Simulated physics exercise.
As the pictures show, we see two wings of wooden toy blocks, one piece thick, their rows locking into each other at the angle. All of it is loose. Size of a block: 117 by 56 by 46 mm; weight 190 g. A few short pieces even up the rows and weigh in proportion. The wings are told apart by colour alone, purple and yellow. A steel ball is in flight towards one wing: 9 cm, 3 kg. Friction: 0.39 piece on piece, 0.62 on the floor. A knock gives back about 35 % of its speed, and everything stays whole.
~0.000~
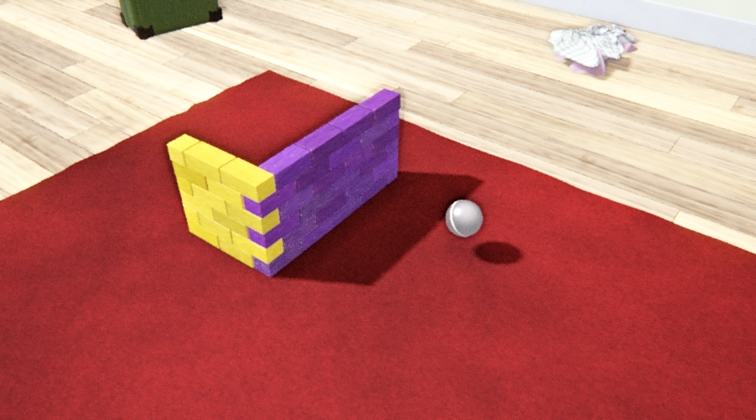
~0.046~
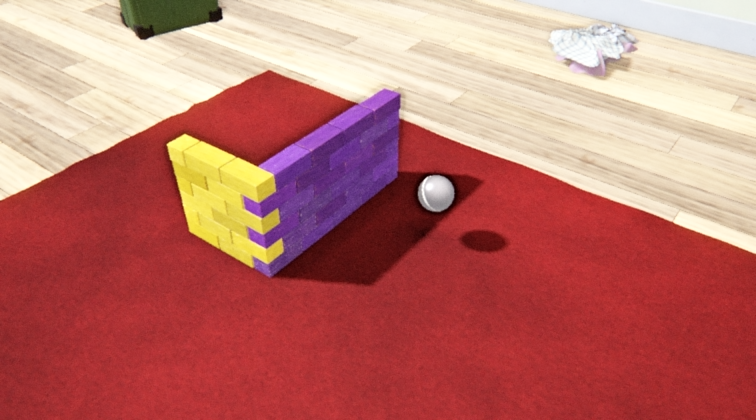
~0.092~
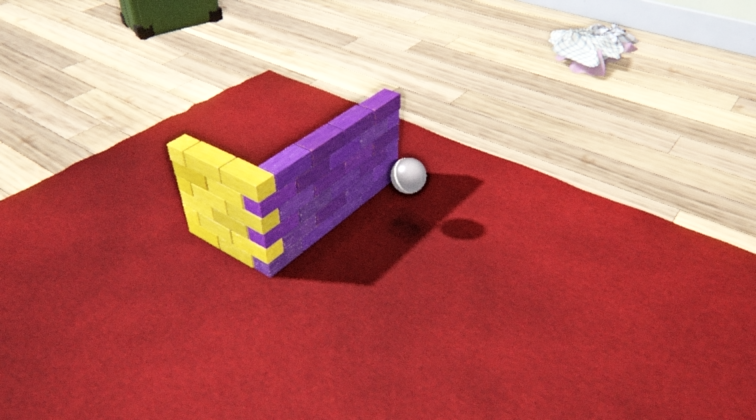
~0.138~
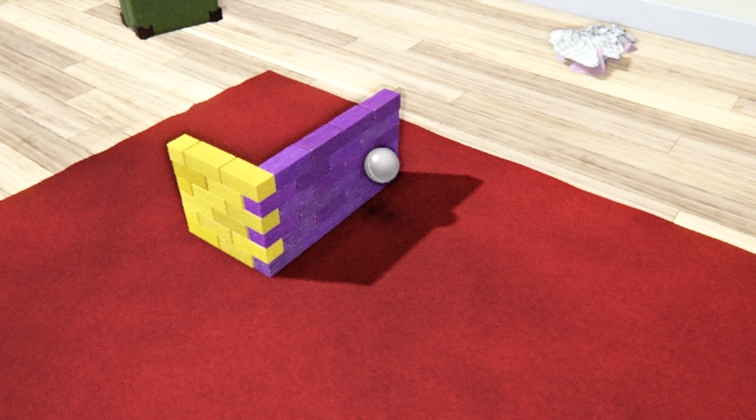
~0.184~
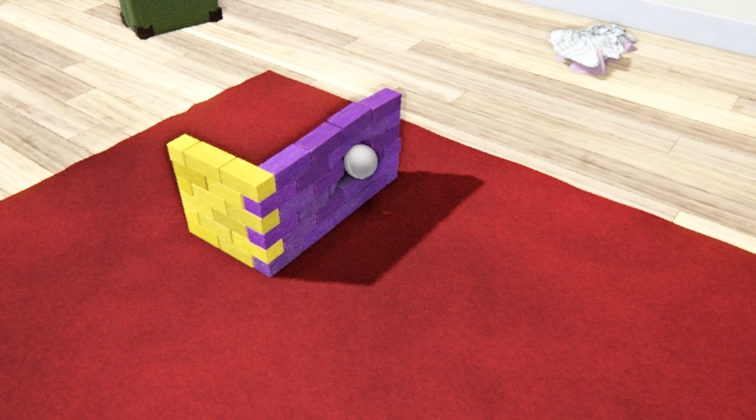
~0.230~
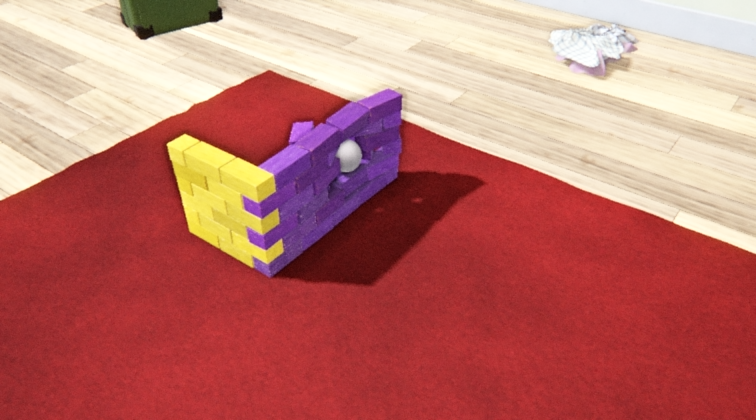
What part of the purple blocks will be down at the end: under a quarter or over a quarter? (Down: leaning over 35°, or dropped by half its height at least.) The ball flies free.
Upwards of a quarter of them.
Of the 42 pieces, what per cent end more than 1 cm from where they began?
Shifted: 40 per cent.
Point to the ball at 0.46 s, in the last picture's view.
At about (283, 155).
After 0.46 s, ball still moving; 6 of the 27 purple blocks down (6 of 42 in all colours); top purple block leaning 15°.
After 0.80 s, ball still moving; 14 of the 27 purple blocks down (14 of 42 in all colours); top purple block leaning 24°, 20 cm lower.
At rest (1.9 s), ball rolling away; 16 of the 27 purple blocks down (16 of 42 in all colours); top purple block on its side; top yellow block unmoved. That is 59 per cent. As the last picture would show them, middles, top purple block near (176, 170), top yellow block near (247, 180).
